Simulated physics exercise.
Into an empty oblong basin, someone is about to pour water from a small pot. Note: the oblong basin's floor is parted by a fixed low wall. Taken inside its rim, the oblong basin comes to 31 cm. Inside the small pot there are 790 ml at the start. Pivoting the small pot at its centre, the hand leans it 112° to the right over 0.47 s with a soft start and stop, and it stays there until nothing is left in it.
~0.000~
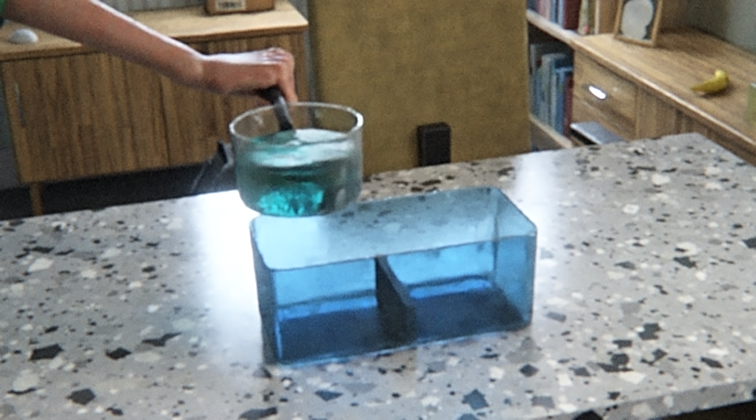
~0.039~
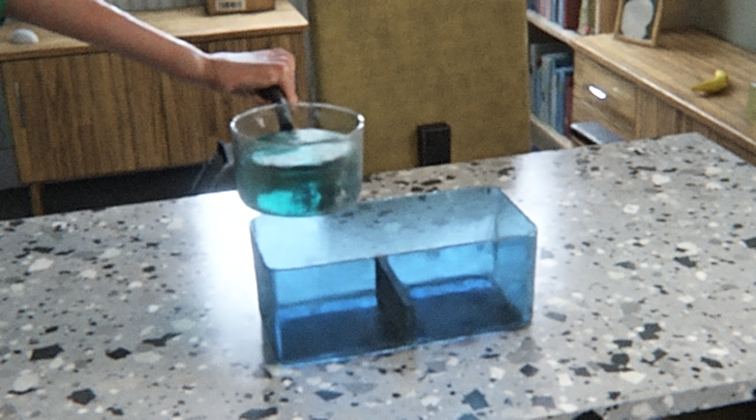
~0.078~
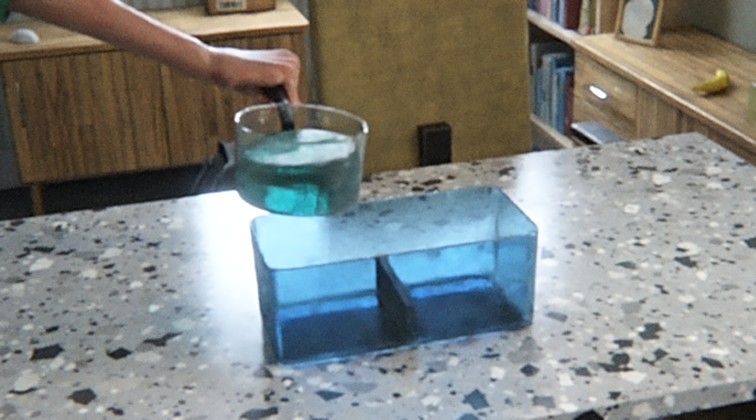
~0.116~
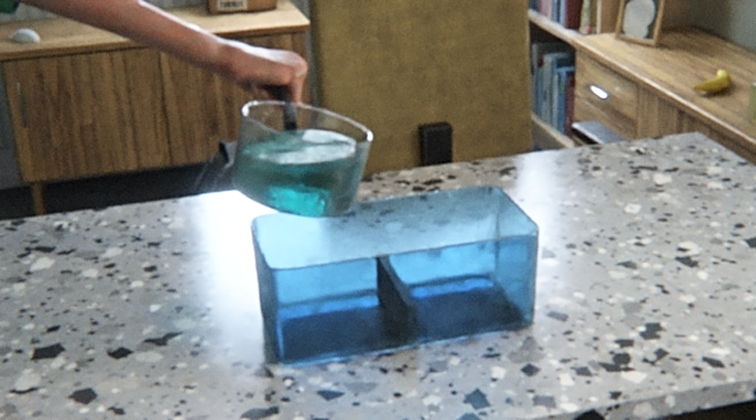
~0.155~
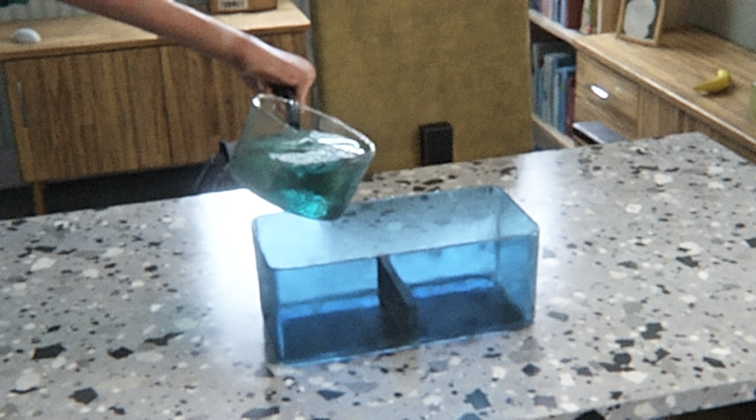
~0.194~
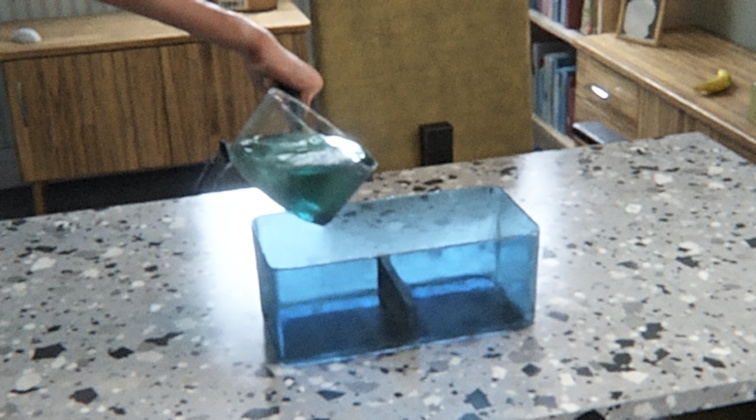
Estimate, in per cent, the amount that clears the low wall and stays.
Roughly 34 percent.
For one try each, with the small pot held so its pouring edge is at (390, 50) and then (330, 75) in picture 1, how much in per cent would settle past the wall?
It comes to 80 per cent, and then 20 per cent.
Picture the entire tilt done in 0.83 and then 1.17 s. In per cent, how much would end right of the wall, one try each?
Respectively about 55 and 65 percent.
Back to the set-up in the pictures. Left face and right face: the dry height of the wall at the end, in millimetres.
About 28 mm on the left, about 40 mm on the right.
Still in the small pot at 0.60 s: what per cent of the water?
About 4 per cent.
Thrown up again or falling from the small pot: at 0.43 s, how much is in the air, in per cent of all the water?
Roughly 24 %.
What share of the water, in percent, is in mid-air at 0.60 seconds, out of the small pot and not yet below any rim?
Airborne fraction: Approx. 4 %.
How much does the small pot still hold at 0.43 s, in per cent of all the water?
Remaining: Near 26 % of the total.
Then, 0.43 s in, the tilt is 110° and 25 per cent is still to pour, 28 is left of the wall and 24 right of it.
Then, 0.60 s in, the tilt is 112° and 4 per cent is still to pour, 58 is left of the wall and 34 right of it.
Then, 0.78 s in, the tilt is 112° and 0 per cent is still to pour, 62 is left of the wall and 33 right of it.
Then, 0.97 s in, the tilt is 112° and 0 per cent is still to pour, 64 is left of the wall and 34 right of it.
Finally, 64 per cent lies left of the wall, 34 right of it and 2 outside.
